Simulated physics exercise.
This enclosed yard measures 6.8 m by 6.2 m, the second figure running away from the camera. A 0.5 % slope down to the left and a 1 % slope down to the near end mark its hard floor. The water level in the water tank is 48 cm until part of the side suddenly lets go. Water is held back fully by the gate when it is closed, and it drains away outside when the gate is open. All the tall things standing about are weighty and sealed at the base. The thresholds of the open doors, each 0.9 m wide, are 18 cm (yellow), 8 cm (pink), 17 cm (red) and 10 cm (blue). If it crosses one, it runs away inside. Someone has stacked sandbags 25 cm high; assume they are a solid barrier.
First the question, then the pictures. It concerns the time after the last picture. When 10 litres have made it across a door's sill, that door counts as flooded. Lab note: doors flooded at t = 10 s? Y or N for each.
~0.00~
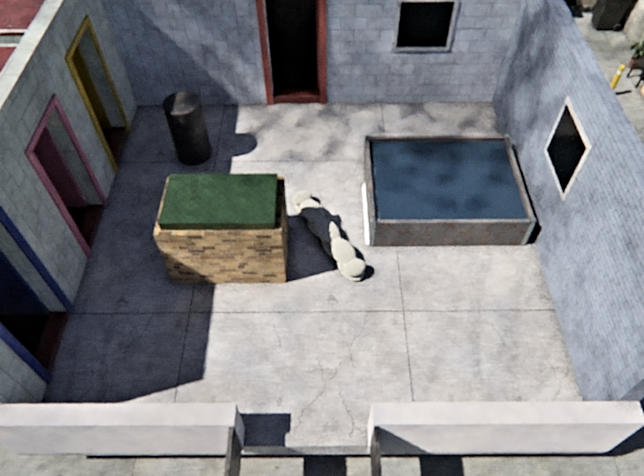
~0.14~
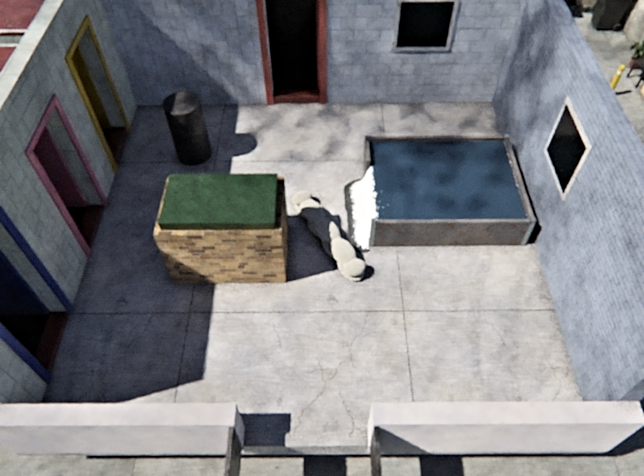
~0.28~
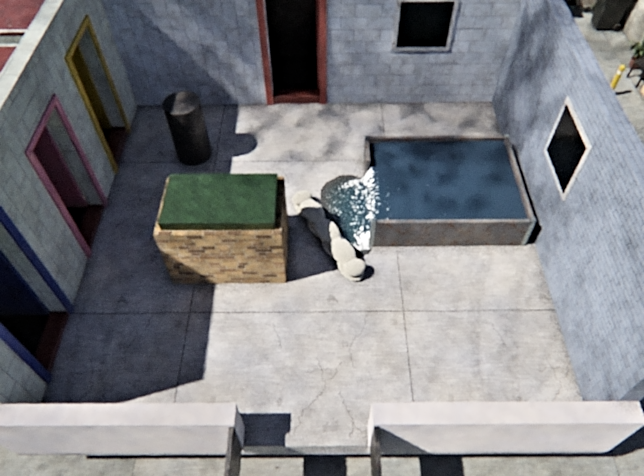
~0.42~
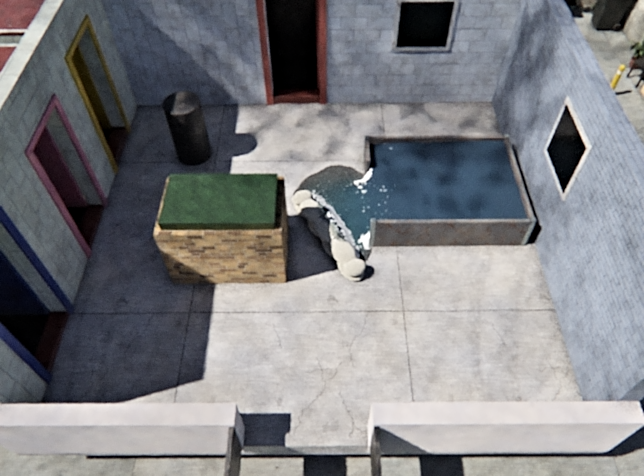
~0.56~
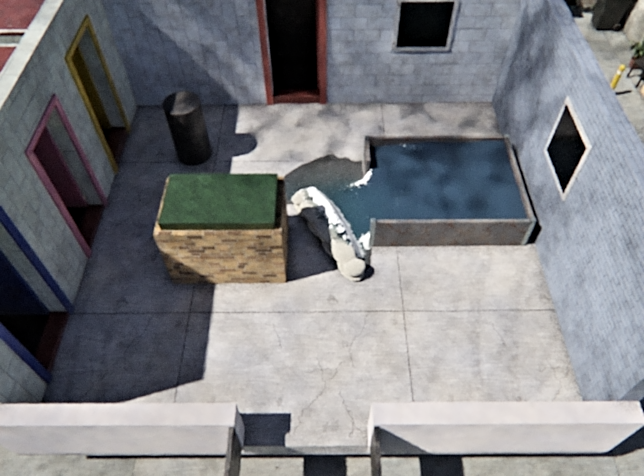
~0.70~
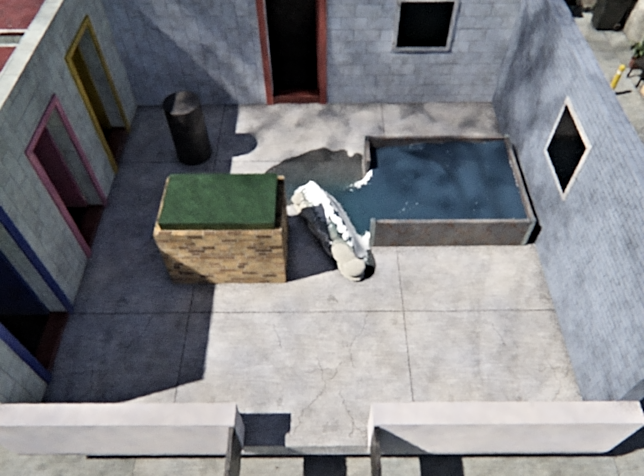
One by one: At the yellow door it looks set to land under the limit; at the pink door it looks set to land under the limit; at the red door it looks set to land under the limit; at the blue door it looks set to land under the limit.
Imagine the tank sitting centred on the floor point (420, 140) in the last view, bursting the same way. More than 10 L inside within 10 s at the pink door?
Lab note: Pink door limit exceeded.
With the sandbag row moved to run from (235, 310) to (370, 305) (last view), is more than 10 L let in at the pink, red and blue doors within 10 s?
Pink beyond the limit, red within the limit, blue within the limit.
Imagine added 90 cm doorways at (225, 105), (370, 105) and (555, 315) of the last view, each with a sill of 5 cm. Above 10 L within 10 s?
Note, doorways in listed order: Goes beyond, stays short, stays short.
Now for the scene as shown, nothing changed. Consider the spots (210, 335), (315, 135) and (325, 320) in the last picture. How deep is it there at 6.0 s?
0, 2 and 0 cm.
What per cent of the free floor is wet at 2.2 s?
Covered: Roughly 45 %.
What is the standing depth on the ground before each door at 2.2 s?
Depth readings (cm): Yellow = 1; pink = 0; red = 15; blue = 0.
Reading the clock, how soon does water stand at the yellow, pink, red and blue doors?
So yellow at 2.4 s, pink at 3.0 s, red at 1.8 s, and blue at 4.5 s.
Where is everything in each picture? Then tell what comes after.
In the first picture, still water, 48 cm deep, in the water tank at (443, 180).
In the second picture, water pours out at (371, 206) and has run 0.7 m, to (358, 247); typically 8 cm deep outside, 48 cm at the water tank's back.
In the third picture, the front is at (333, 184), 0.9 m from the gap at (371, 207); 0.8 m2 of floor is under water; 48 cm left at the back of the water tank.
In the fourth picture, water pours out at (371, 207) and has run 1.2 m, to (301, 192); typically 11 cm deep outside, 48 cm at the water tank's back.
In the fifth picture, water pours out at (371, 208) and has run 1.6 m, to a hidden place; typically 8 cm deep outside, 48 cm at the water tank's back.
In the sixth picture, water pours out at (371, 207) and has run 2.0 m, to a hidden place; typically 6 cm deep outside, 47 cm at the water tank's back.
After 1.4 s water covers 20 % of the floor and is deepest (39 cm) near (350, 247); yellow door not reached, pink door not reached, red door not reached, blue door not reached.
After 2.2 s water covers 45 % of the floor and is deepest (36 cm) near (338, 229); yellow door not reached, pink door not reached, red door 15 cm at the sill, 0 L in, blue door not reached.
After 3.5 s water covers 60 % of the floor and is deepest (22 cm) near (350, 238); yellow door 10 cm at the sill, 0 L in, pink door 7 cm at the sill, 0 L in, red door 14 cm at the sill, 0 L in, blue door not reached.
After 6.0 s water covers 75 % of the floor and is deepest (18 cm) near (350, 238); yellow door 10 cm at the sill, 0 L in, pink door 5 cm at the sill, 1 L in, red door 7 cm at the sill, 0 L in, blue door 3 cm at the sill, 0 L in.
After 10.0 s water covers 90 % of the floor and is deepest (12 cm) near (35, 427); yellow door 7 cm at the sill, 0 L in, pink door 5 cm at the sill, 1 L in, red door 5 cm at the sill, 0 L in, blue door 6 cm at the sill, 1 L in.
